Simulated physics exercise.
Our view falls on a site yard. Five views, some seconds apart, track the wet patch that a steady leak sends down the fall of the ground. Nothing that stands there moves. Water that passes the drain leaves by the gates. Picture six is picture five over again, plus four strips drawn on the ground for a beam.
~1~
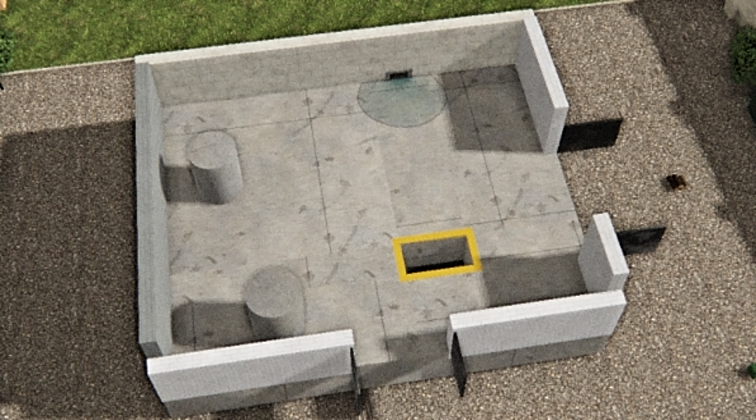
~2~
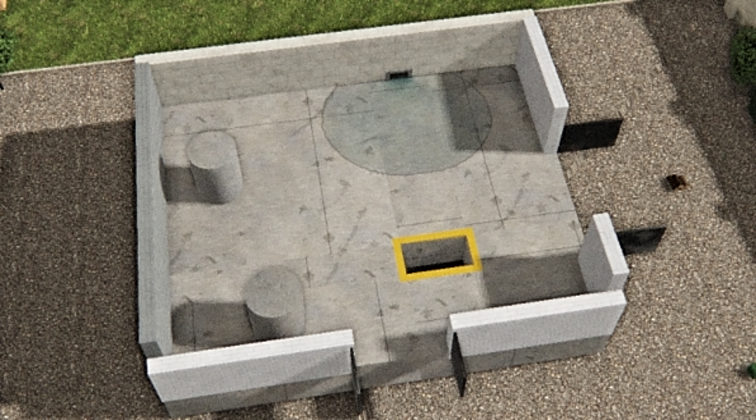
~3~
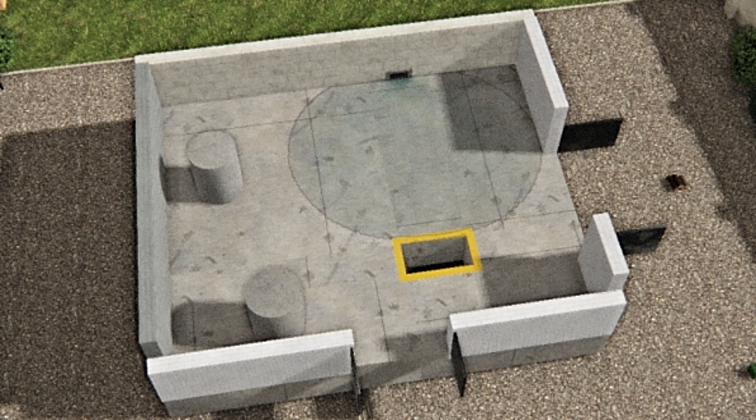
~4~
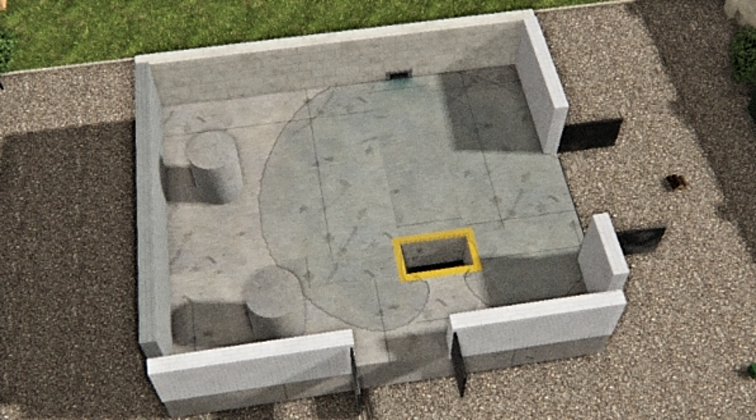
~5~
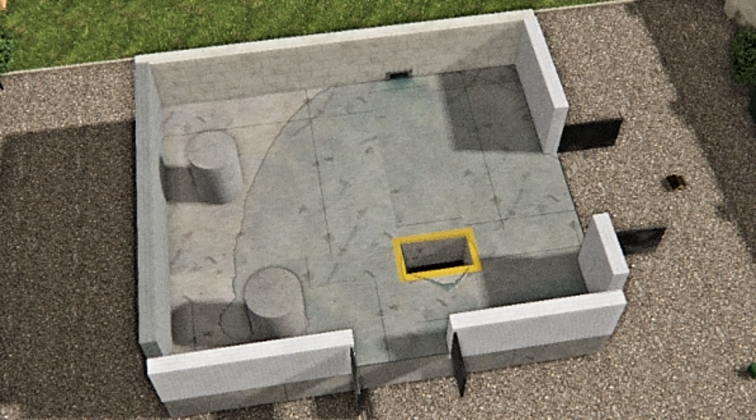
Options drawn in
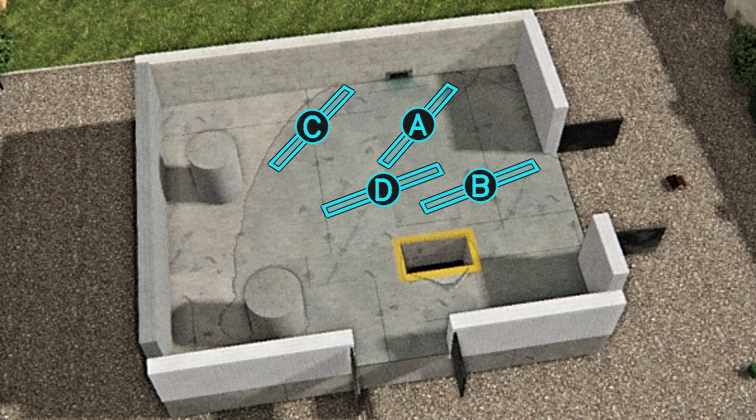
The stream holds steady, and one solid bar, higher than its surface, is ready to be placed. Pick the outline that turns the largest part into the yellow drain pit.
Choose C.
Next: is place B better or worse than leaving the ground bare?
Place B is worse.
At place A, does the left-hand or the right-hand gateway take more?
The left one.
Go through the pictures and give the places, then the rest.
Outfall at (399, 74); yellow drain pit at (437, 254); open gate at (560, 205); open gate at (400, 346); water covers 4 % of the ground and shows as far out as (385, 121); yellow drain pit still dry.
Water covers 16 % of the ground and shows as far out as (416, 172); yellow drain pit still dry.
Water covers 35 % of the ground and shows as far out as (487, 221); yellow drain pit still dry.
Water covers 58 % of the ground and shows as far out as (566, 283); yellow drain pit taking water.
Water covers 70 % of the ground and shows as far out as (246, 329); yellow drain pit taking water.
On the marked copy, A from (384, 164) to (451, 87); B from (424, 207) to (534, 165); C from (274, 166) to (348, 89); D from (325, 211) to (439, 168).
If A is chosen, about 14 % of the stream runs into the yellow drain pit, about 85 % out by the gates.
If B is chosen, about 11 % of the stream runs into the yellow drain pit, about 87 % out by the gates.
If C is chosen, about 29 % of the stream runs into the yellow drain pit, about 71 % out by the gates.
If D is chosen, about 14 % of the stream runs into the yellow drain pit, about 85 % out by the gates.
